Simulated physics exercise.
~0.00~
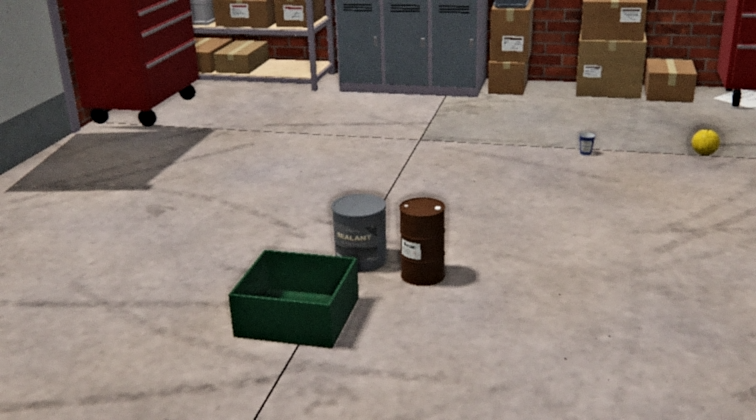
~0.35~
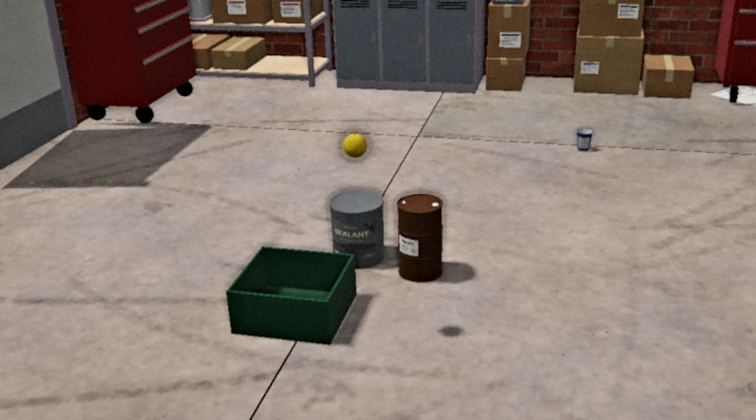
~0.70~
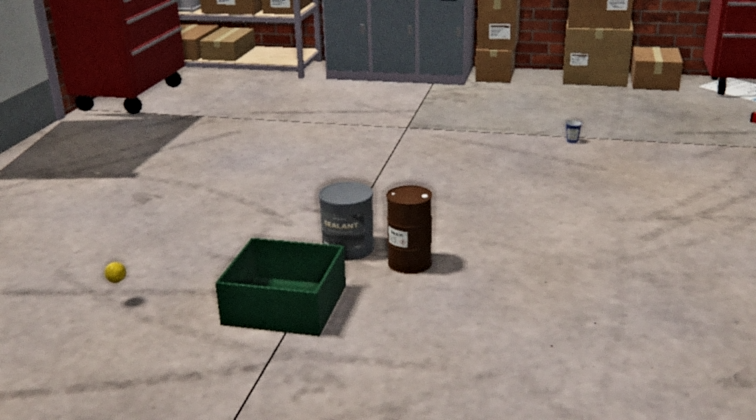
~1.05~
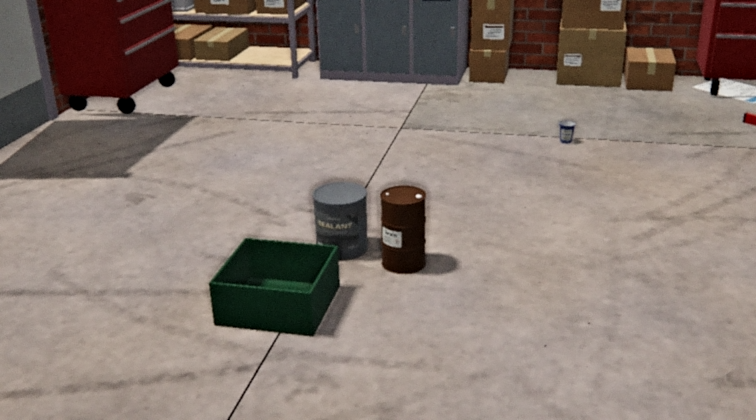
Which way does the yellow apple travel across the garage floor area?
The yellow apple travels to the left, passing over toward the left side of the open green box.
